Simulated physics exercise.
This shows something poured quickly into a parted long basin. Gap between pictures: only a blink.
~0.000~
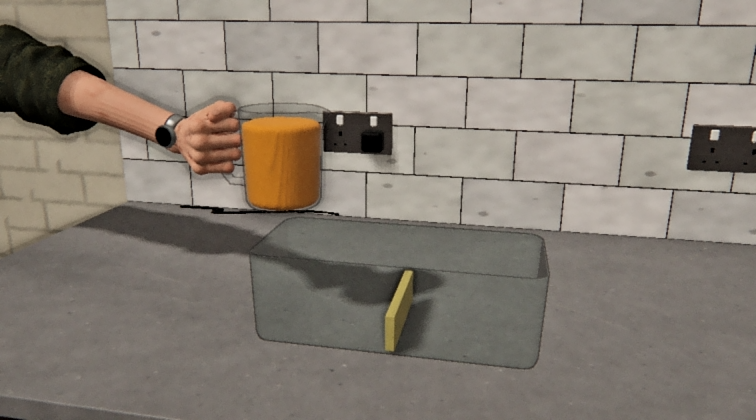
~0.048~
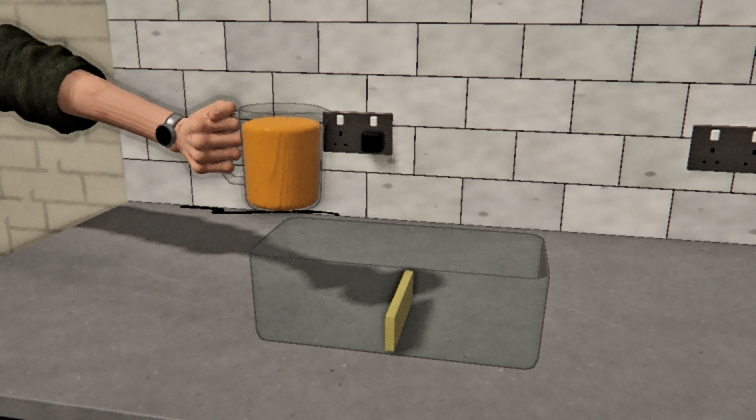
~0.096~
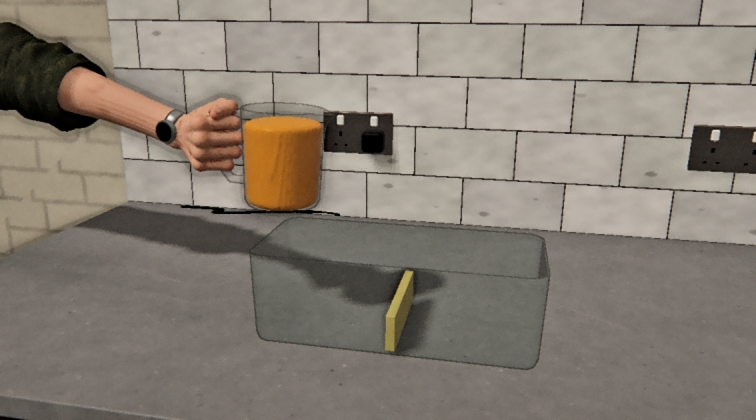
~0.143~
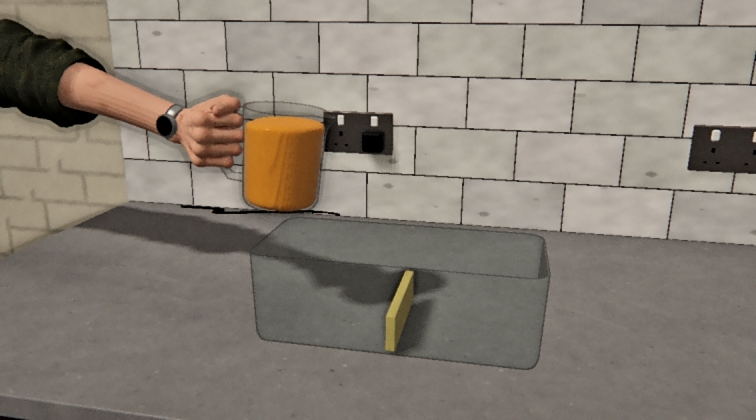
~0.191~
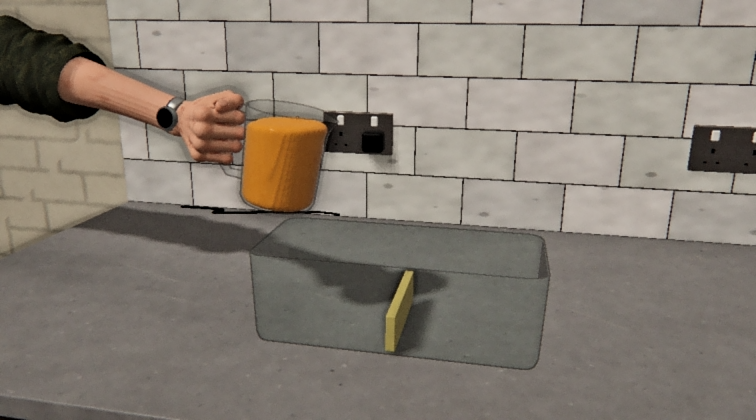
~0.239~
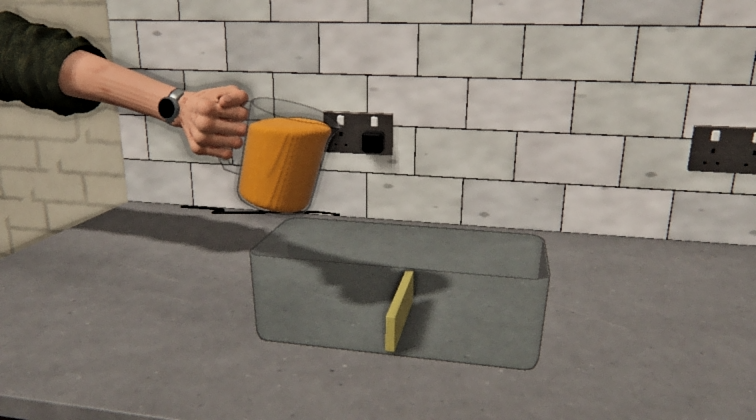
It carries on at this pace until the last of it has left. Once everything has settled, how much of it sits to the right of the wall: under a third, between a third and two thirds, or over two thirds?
I'd put the amount right of the wall under the one-third mark.
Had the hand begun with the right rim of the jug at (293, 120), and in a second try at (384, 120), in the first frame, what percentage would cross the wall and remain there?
You'd see around 5 per cent, and then around 95 per cent.
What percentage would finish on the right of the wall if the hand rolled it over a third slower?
About 20 per cent.
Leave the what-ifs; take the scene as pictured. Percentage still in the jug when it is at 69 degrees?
Some 80 in a hundred has yet to spill out.
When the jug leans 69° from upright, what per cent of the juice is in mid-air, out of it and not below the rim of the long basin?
Around 15 %.
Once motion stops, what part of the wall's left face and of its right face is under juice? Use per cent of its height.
Left part: 50 per cent; right part: 10.
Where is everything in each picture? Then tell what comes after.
It leans 0°; its right rim is at (331, 112); the juice meets the walls at (247, 121) and (321, 124); the long basin's rim runs from (269, 235) to (546, 257); the wall's top is at (400, 293), in the first frame.
It leans 1°; its right rim is at (331, 112); the juice meets the walls at (247, 121) and (322, 125), in the second frame.
It leans 2°; its right rim is at (333, 114); the juice meets the walls at (249, 120) and (323, 125), in the third frame.
It leans 5°; its right rim is at (335, 117); the juice meets the walls at (251, 121) and (325, 126), in the fourth frame.
It leans 9°; its right rim is at (338, 121); the juice meets the walls at (252, 122) and (328, 127), in the fifth frame.
It leans 14°; its right rim is at (341, 127); the juice meets the walls at (254, 123) and (332, 129), in the sixth frame.
A moment on, the jug is tipped part way and 80 per cent is still to pour, 5 is left of the wall and 1 right of it.
Next, the jug is tipped on its side and 32 per cent is still to pour, 41 is left of the wall and 12 right of it.
Then the jug is tipped on its side and 6 per cent is still to pour, 76 is left of the wall and 13 right of it.
Later the jug is tipped on its side and 1 per cent is still to pour, 83 is left of the wall and 14 right of it.
At rest 84 per cent lies left of the wall, 14 right of it and 2 outside.
